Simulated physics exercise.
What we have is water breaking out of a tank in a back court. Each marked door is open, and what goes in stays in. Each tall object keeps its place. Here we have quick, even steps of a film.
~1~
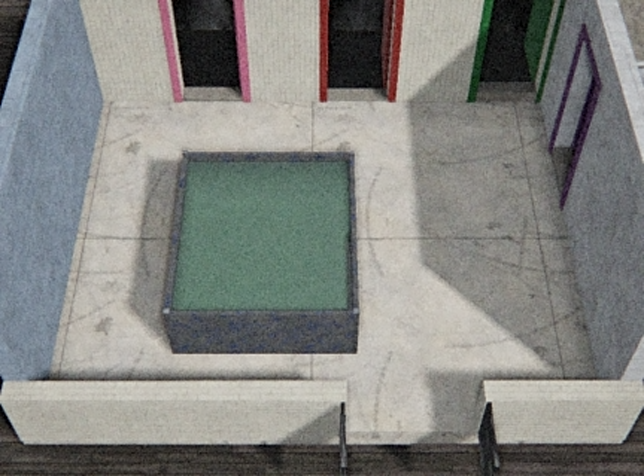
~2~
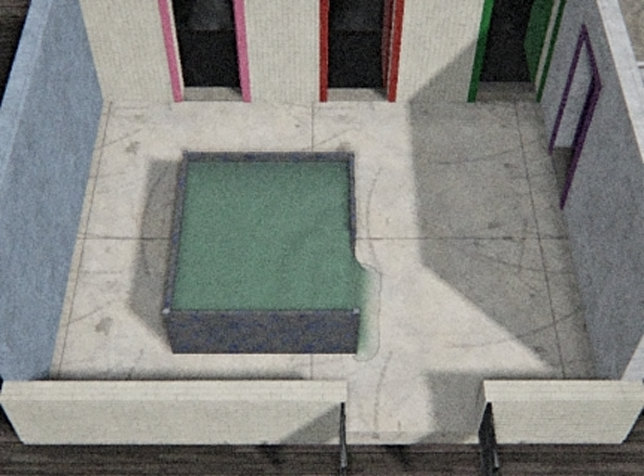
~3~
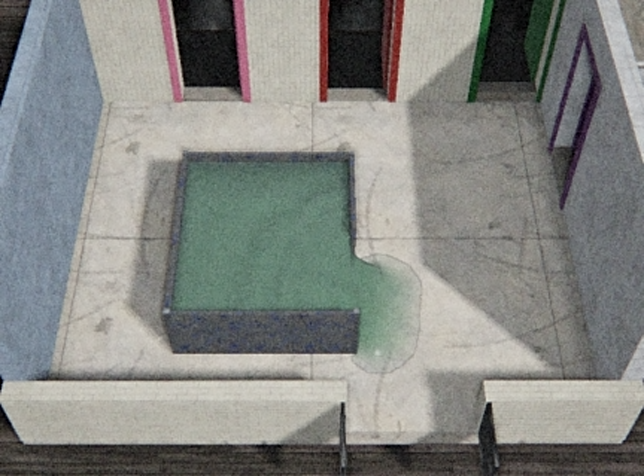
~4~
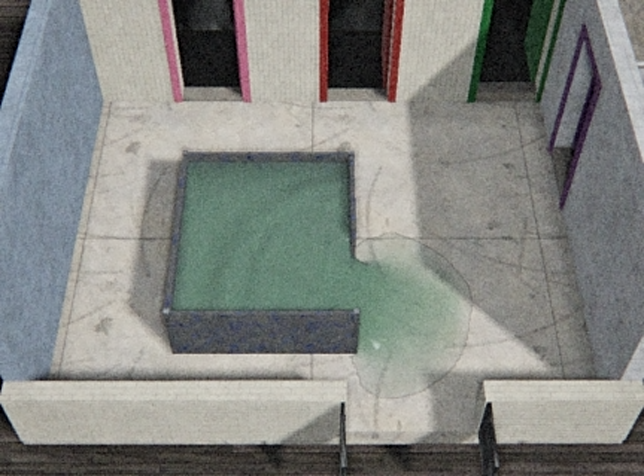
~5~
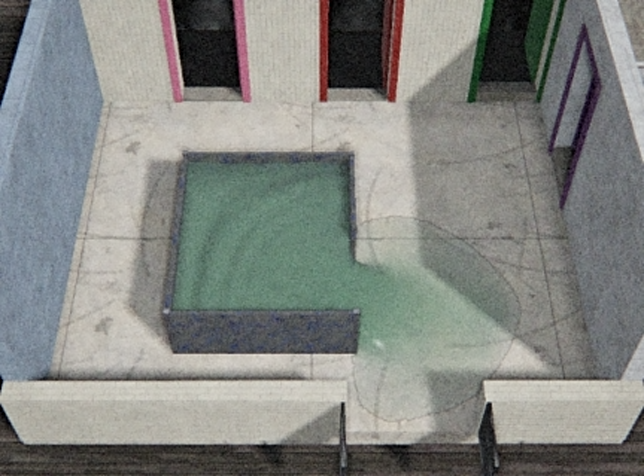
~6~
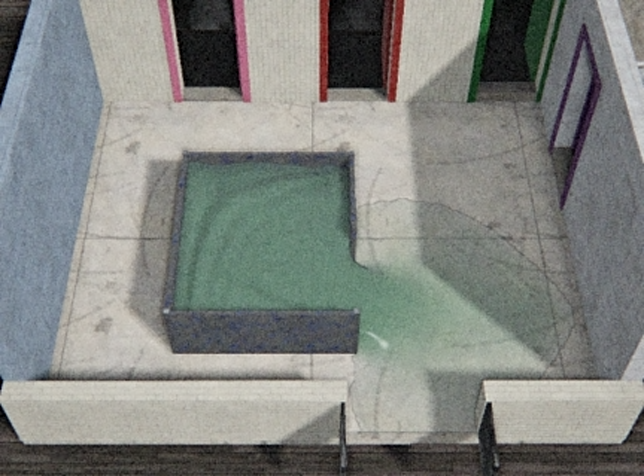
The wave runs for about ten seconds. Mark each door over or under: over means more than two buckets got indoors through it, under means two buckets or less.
Purple door - under, pink door - under, green door - over, red door - over.
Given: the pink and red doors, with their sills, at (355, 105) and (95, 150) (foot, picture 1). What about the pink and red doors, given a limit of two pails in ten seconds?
Short version: The pink door tops the limit and the red door tops the limit.
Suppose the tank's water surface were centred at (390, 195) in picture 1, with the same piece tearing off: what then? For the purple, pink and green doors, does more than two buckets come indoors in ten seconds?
Note: Purple ends up beneath; pink ends up above; green ends up above.
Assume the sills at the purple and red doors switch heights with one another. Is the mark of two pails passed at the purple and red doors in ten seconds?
I'd say purple door gets too much while red door doesn't reach it.
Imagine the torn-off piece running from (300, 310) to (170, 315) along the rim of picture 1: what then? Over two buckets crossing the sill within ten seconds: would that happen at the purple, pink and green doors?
Purple falls short, pink exceeds the limit, green falls short.
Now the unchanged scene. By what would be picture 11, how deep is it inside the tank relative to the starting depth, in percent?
Roughly 70 per cent.
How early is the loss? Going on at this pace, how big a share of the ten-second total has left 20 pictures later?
Near 25 in a hundred.
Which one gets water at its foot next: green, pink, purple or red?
I'd go with the purple-painted one.
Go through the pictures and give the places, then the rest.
In the first frame, the water tank at (266, 232) is whole and still.
In the second frame, the front is at (358, 358), out from the gap at (351, 297).
In the third frame, the front is at (394, 362), out from the gap at (351, 298).
In the fourth frame, the front is at (460, 284), out from the gap at (351, 299).
In the fifth frame, water pours out at (351, 299) and has run to (508, 292).
In the sixth frame, water pours out at (351, 298) and has run to (566, 324).
A moment on, water covers 30 % of the floor; the purple door wet at the sill, nothing in, the pink door not reached, the green door not reached, the red door not reached.
Next, water covers 35 % of the floor; the purple door wet at the sill, nothing in, the pink door not reached, the green door not reached, the red door not reached.
Then, water covers 45 % of the floor; the purple door wet at the sill, nothing in, the pink door not reached, the green door over two buckets in, the red door wet at the sill, nothing in.
Later, water covers 75 % of the floor; the purple door wet at the sill, nothing in, the pink door wet at the sill, nothing in, the green door far over two buckets in, the red door over two buckets in.
In the end, water covers 95 % of the floor; the purple door wet at the sill, nothing in, the pink door under two buckets in, the green door far over two buckets in, the red door far over two buckets in.
